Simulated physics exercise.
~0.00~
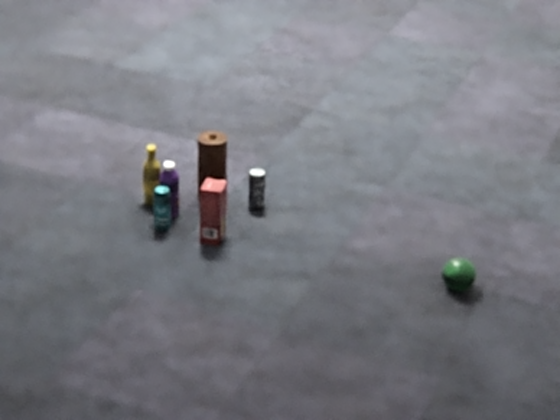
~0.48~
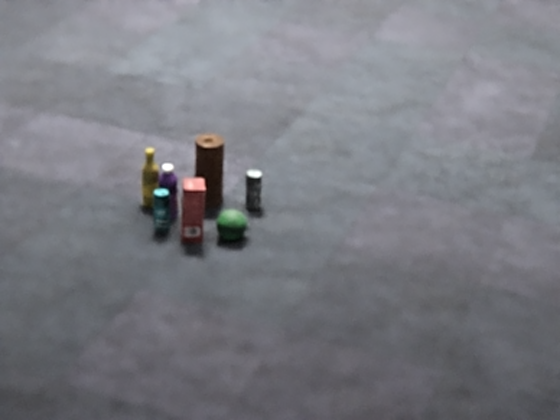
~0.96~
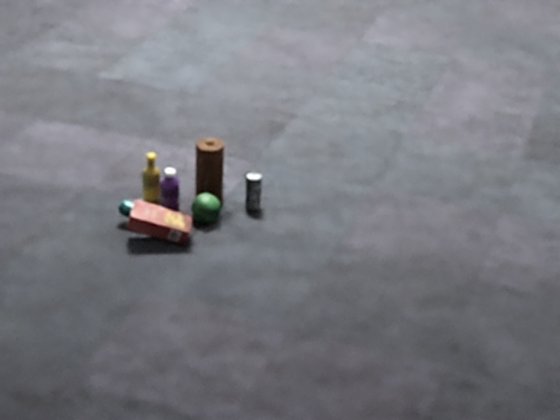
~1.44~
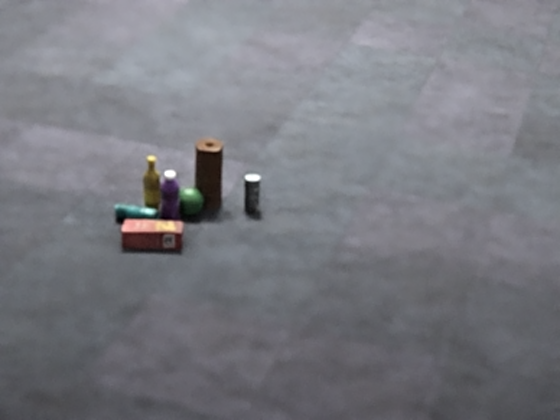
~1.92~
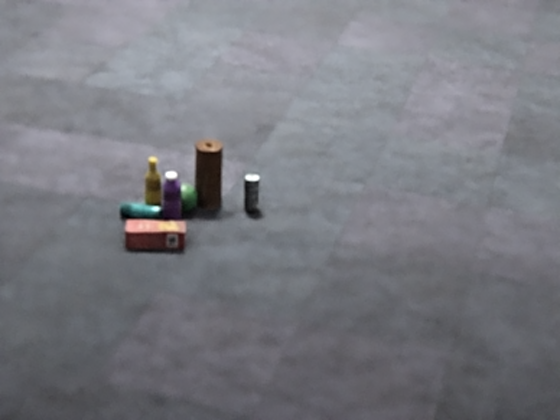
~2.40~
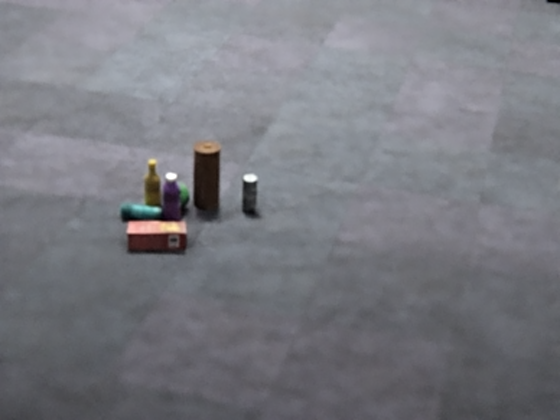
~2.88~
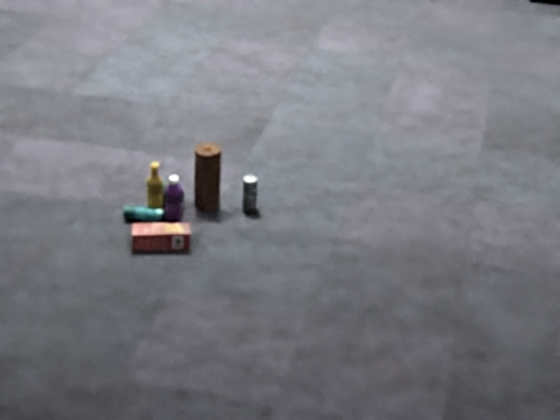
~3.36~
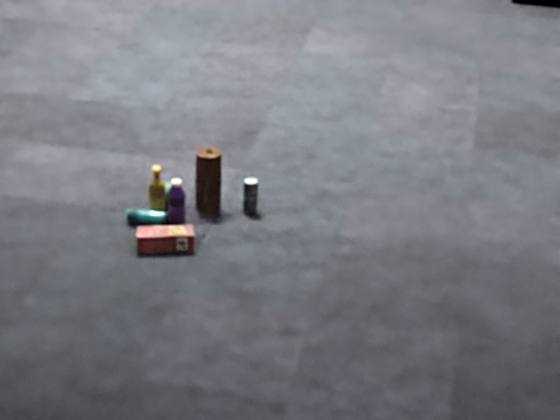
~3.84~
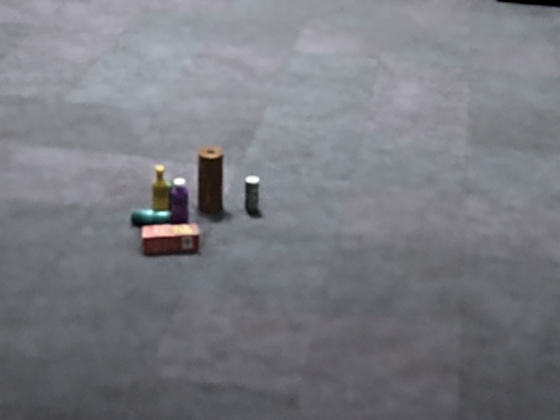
Green ball rolling left into a group of objects, toppling a red carton and turquoise can while the other four stay standing.
